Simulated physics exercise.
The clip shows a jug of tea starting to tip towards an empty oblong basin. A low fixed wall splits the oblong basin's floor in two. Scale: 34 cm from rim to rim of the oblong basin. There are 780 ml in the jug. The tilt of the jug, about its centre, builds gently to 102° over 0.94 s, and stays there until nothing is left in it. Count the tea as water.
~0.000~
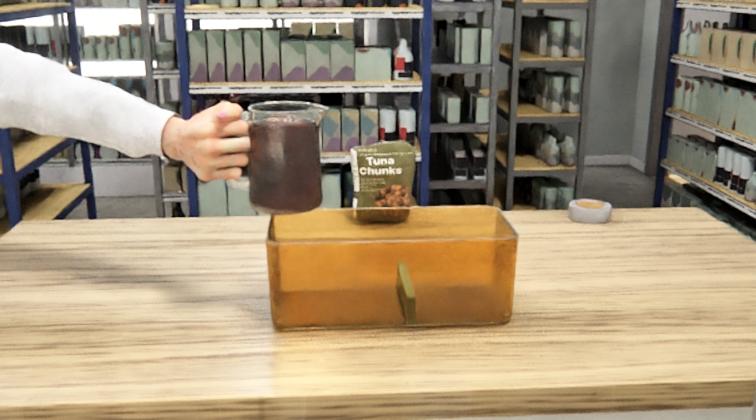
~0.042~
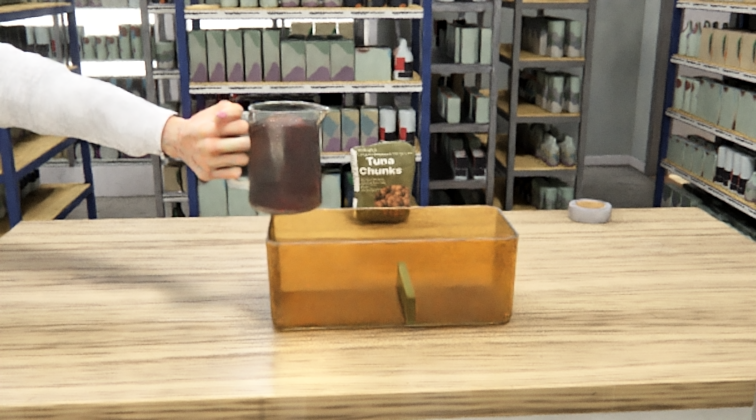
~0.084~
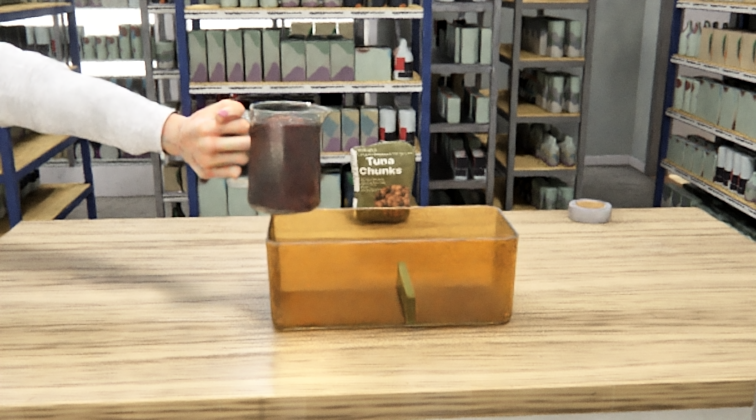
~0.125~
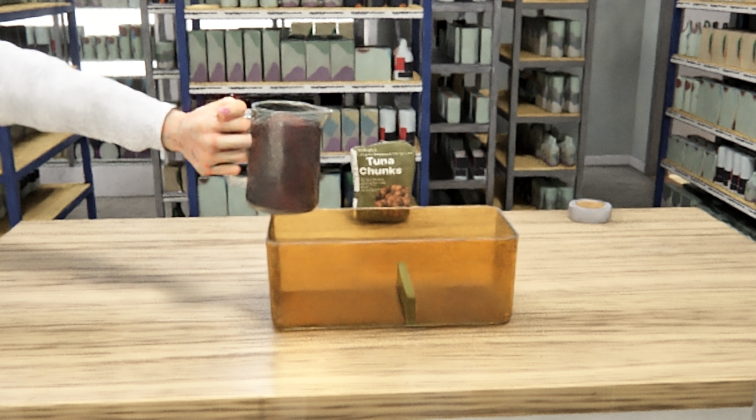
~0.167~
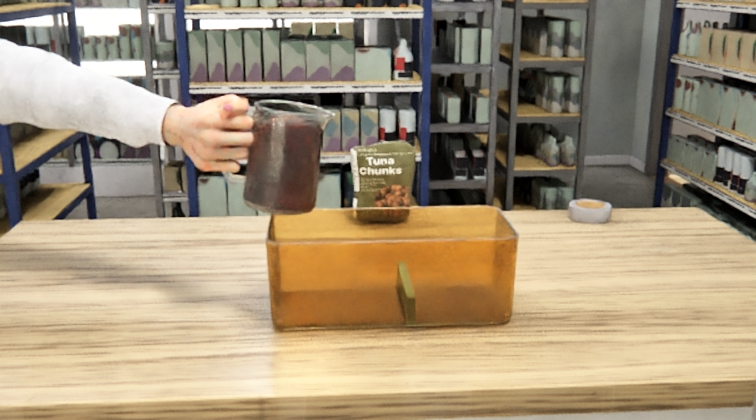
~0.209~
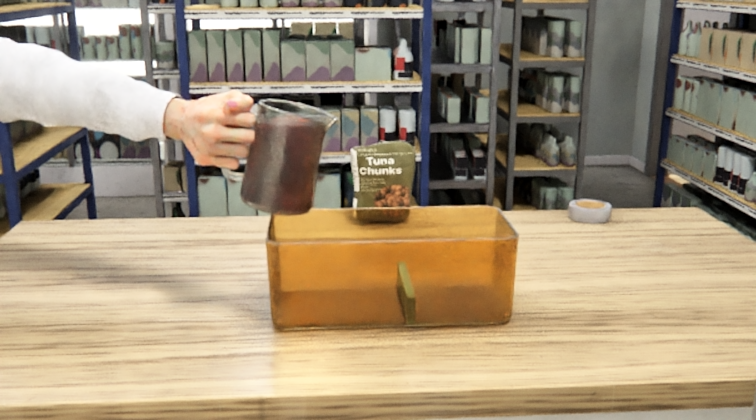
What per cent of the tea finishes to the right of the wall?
About 8 per cent.
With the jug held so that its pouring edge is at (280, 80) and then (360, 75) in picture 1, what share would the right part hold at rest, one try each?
First 10, then 90 per cent.
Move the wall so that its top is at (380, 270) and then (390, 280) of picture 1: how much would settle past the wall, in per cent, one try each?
First 60, then 45 per cent.
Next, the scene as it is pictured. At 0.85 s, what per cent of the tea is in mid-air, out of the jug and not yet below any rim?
About 14 per cent.
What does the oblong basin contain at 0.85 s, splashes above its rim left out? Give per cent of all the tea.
Some 42 per cent.
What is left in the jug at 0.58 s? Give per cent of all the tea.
Some 88 per cent.
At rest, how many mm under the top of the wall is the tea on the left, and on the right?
Left about 14 mm, right about 38 mm.
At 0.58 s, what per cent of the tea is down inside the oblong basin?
About 3 per cent.
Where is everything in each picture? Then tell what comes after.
In the first picture, it leans 0°; its right rim is at (330, 108); the tea meets the walls at (251, 122) and (318, 122); the oblong basin's rim runs from (269, 227) to (508, 222); the wall's top is at (406, 279).
In the second picture, it leans 1°; its right rim is at (330, 108); the tea meets the walls at (251, 122) and (318, 122).
In the third picture, it leans 2°; its right rim is at (331, 110); the tea meets the walls at (252, 122) and (319, 122).
In the fourth picture, it leans 4°; its right rim is at (333, 112); the tea meets the walls at (254, 122) and (320, 122).
In the fifth picture, it leans 8°; its right rim is at (336, 115); the tea meets the walls at (256, 124) and (322, 122).
In the sixth picture, it leans 12°; its right rim is at (339, 118); the tea meets the walls at (256, 130) and (326, 123).
By 0.58 s the tilt is 69° and 87 per cent is still to pour, 3 is left of the wall and 0 right of it.
By 0.85 s the tilt is 100° and 43 per cent is still to pour, 40 is left of the wall and 3 right of it.
By 1.13 s the tilt is 102° and 10 per cent is still to pour, 80 is left of the wall and 4 right of it.
By 1.44 s the tilt is 102° and 2 per cent is still to pour, 90 is left of the wall and 7 right of it.
At rest 91 per cent lies left of the wall, 8 right of it and 2 outside.
